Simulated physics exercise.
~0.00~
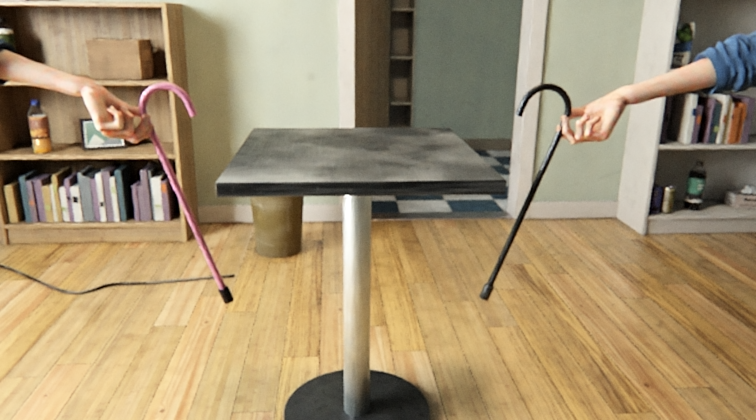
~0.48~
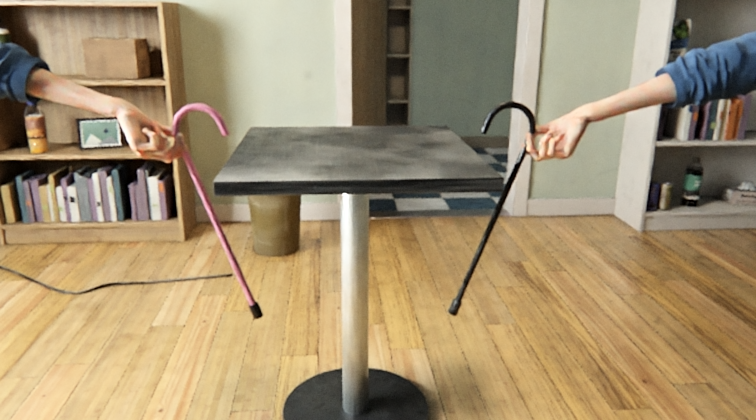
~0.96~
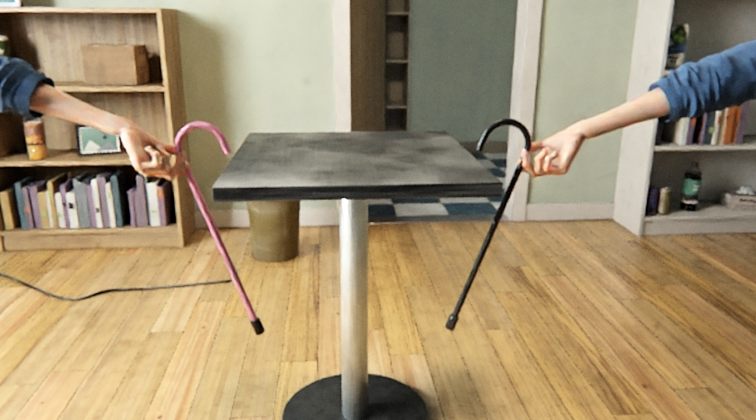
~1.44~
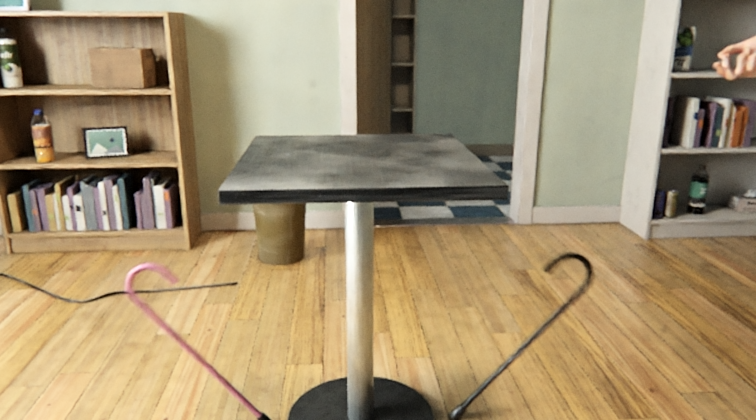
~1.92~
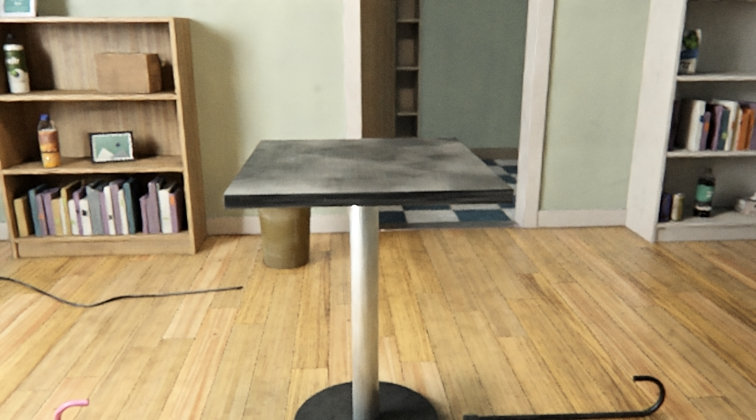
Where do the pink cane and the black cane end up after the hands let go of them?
Both canes end up down on the floor, the pink one to the left of the table and the black one to the right, after slipping off the table's edges.
